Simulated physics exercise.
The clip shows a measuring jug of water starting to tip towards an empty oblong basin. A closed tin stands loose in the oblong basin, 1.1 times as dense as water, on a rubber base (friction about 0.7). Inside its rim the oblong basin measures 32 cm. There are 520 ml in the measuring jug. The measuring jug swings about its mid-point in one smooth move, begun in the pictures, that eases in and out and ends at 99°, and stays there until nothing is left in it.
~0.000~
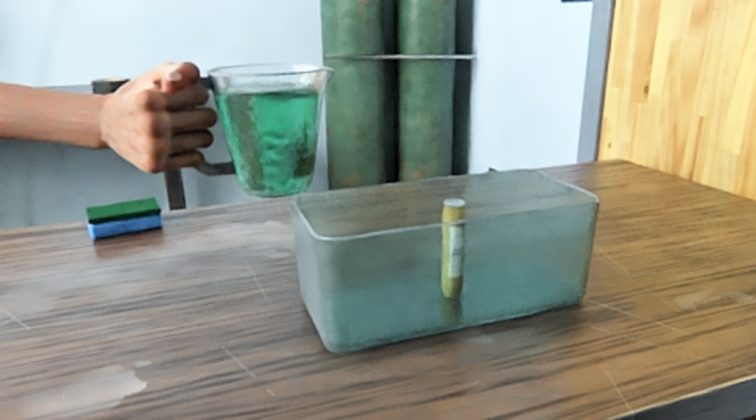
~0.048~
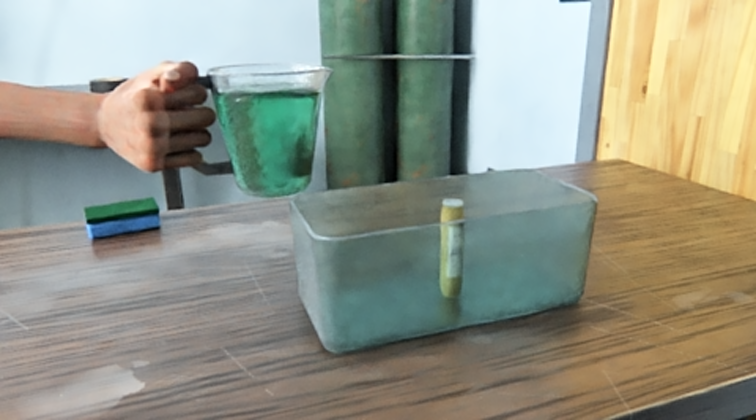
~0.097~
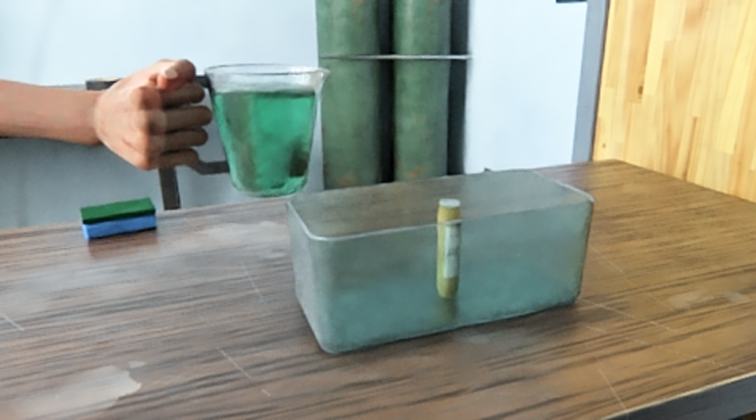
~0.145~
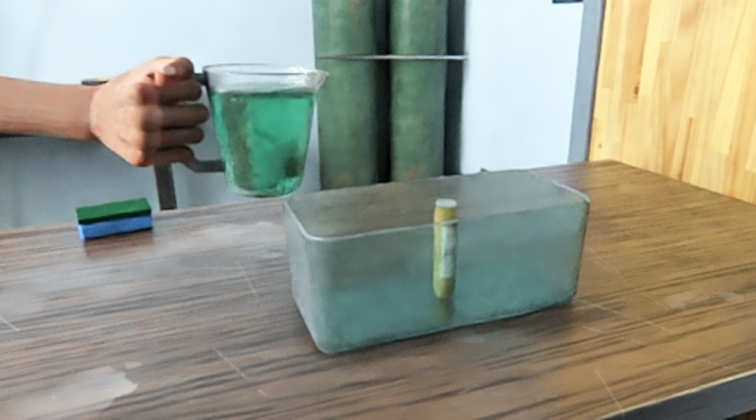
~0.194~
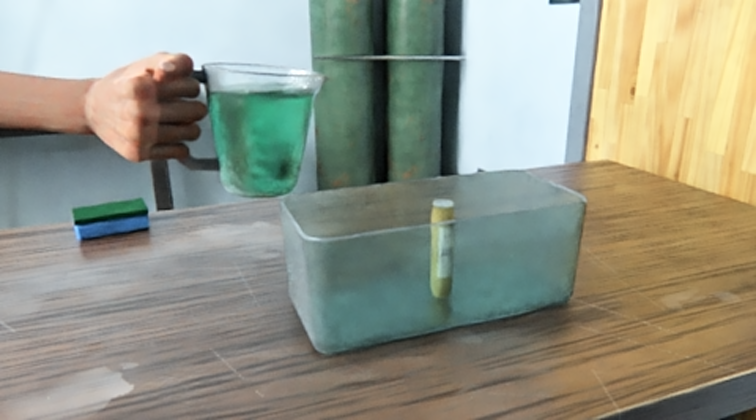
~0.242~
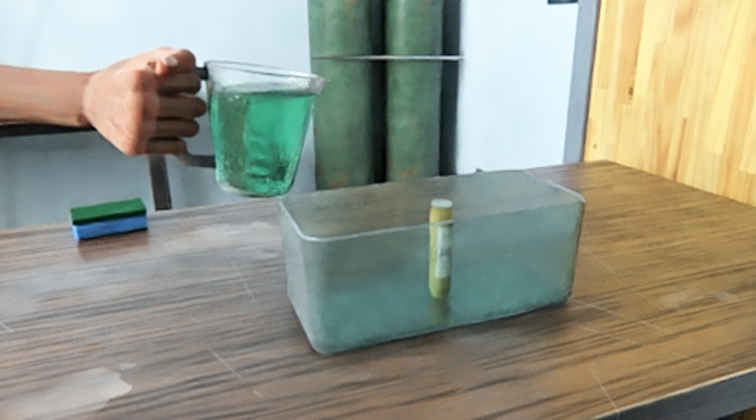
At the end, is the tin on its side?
It remains upright.
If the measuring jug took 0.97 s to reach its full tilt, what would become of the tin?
The tin keeps standing.
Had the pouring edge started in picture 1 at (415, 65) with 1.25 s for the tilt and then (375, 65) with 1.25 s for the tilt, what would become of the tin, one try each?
First it falls; then it topples.
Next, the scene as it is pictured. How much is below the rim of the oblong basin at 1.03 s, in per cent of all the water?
Some 60 per cent.
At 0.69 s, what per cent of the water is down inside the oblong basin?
Near 6 in a hundred.
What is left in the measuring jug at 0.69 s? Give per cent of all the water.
Near 80 in a hundred.
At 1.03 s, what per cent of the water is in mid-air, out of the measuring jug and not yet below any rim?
Near 12 in a hundred.
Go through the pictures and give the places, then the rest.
In the first picture, it leans 0°; its right rim is at (333, 68); the water meets the walls at (216, 90) and (318, 85); the oblong basin's rim runs from (303, 218) to (564, 184); the tin's top is at (454, 207).
In the second picture, it leans 0°; its right rim is at (332, 68); the water meets the walls at (215, 90) and (317, 84).
In the third picture, it leans 1°; its right rim is at (330, 70); the water meets the walls at (213, 90) and (314, 86).
In the fourth picture, it leans 3°; its right rim is at (328, 72); the water meets the walls at (211, 90) and (312, 86).
In the fifth picture, it leans 6°; its right rim is at (328, 75); the water meets the walls at (209, 90) and (312, 87).
In the sixth picture, it leans 9°; its right rim is at (329, 79); the water meets the walls at (209, 91) and (313, 87).
After 0.69 s the tilt is 58° and 80 per cent is still to pour; the tin stands where it began.
After 1.03 s the tilt is 91° and 28 per cent is still to pour; the tin stands where it began.
After 1.37 s the tilt is 99° and 1 per cent is still to pour; the tin stands where it began.
After 1.75 s the tilt is 99° and 0 per cent is still to pour; the tin stands where it began.
In the end the tin stands where it began.
